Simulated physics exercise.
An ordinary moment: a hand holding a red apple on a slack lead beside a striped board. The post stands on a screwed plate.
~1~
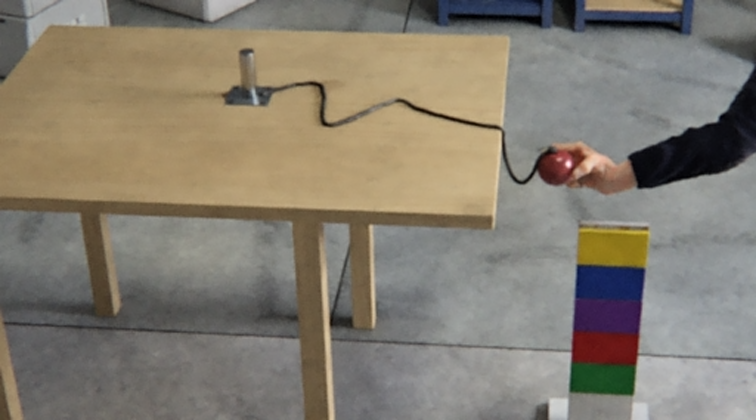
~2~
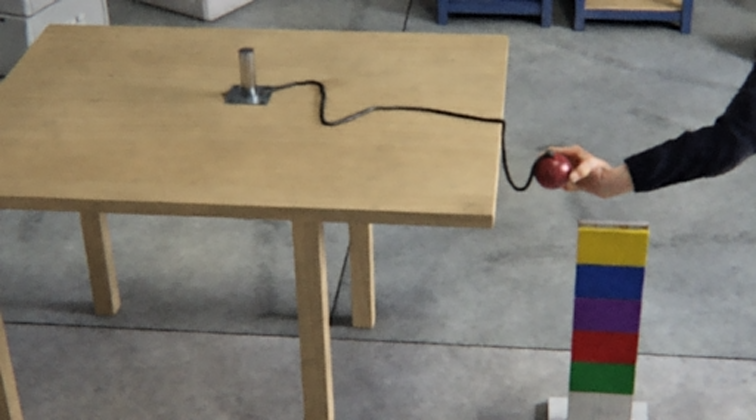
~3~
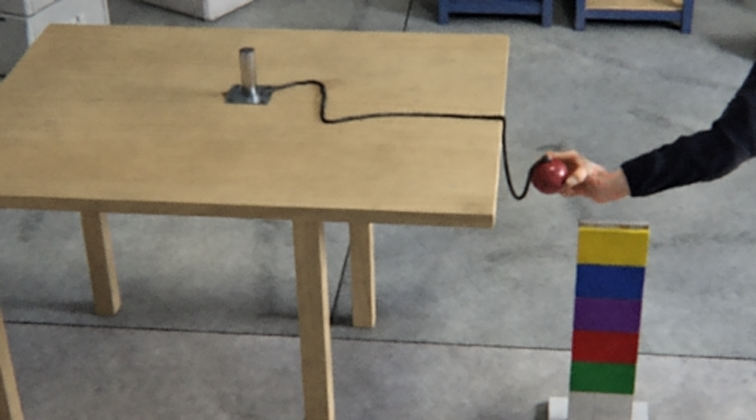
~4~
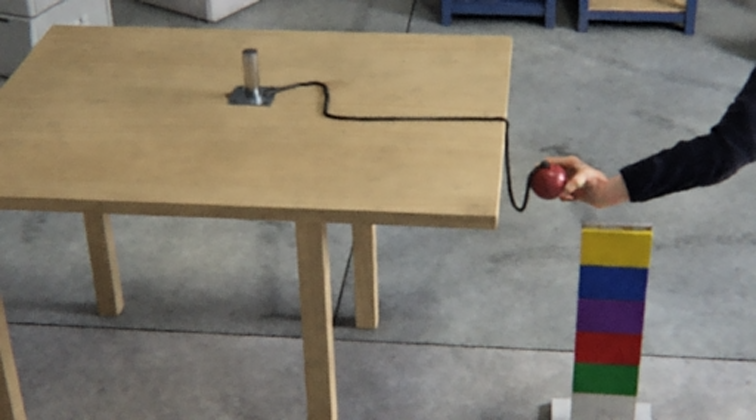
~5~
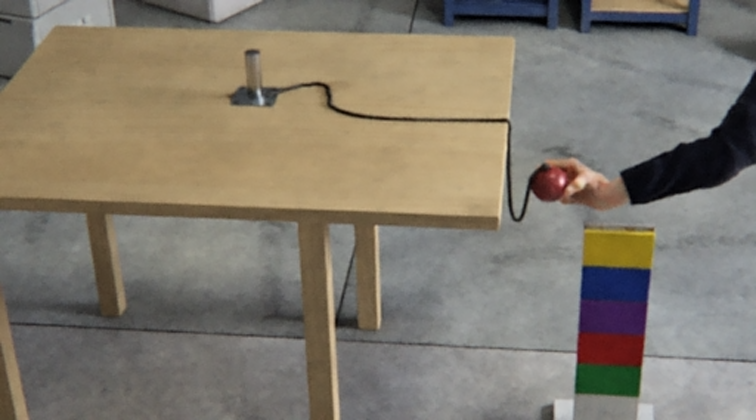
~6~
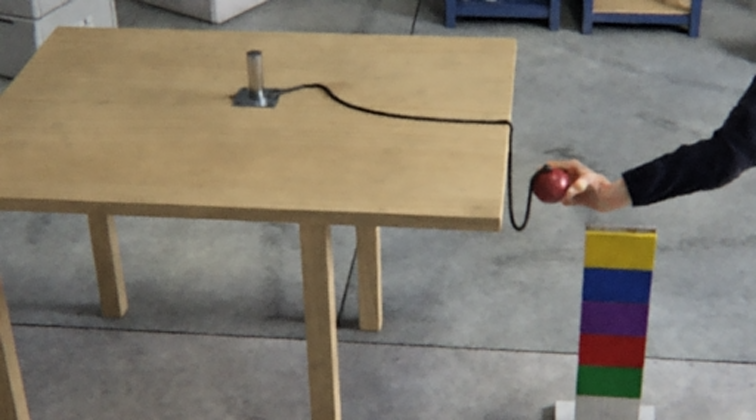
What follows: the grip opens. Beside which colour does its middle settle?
The red one.
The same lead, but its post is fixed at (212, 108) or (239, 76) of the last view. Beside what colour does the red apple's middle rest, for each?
One after the other, purple; purple.
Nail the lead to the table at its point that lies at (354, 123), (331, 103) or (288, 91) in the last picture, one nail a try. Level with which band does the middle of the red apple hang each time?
Taking them in turn: Blue; purple; red.
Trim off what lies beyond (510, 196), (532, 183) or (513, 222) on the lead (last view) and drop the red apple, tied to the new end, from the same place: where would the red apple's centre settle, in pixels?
Try by try, around (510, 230), (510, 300) and (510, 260).
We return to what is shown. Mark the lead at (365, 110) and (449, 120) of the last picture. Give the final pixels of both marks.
At (400, 104), then (487, 110).
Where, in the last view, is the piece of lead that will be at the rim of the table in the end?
That spot is around (475, 122).
Soon after, apple near (532, 326); level with purple.
Then, apple near (486, 317); level with red.
Further on, apple near (516, 328); level with red.
At rest, apple near (502, 326); level with red. The lead holds its middle at red.
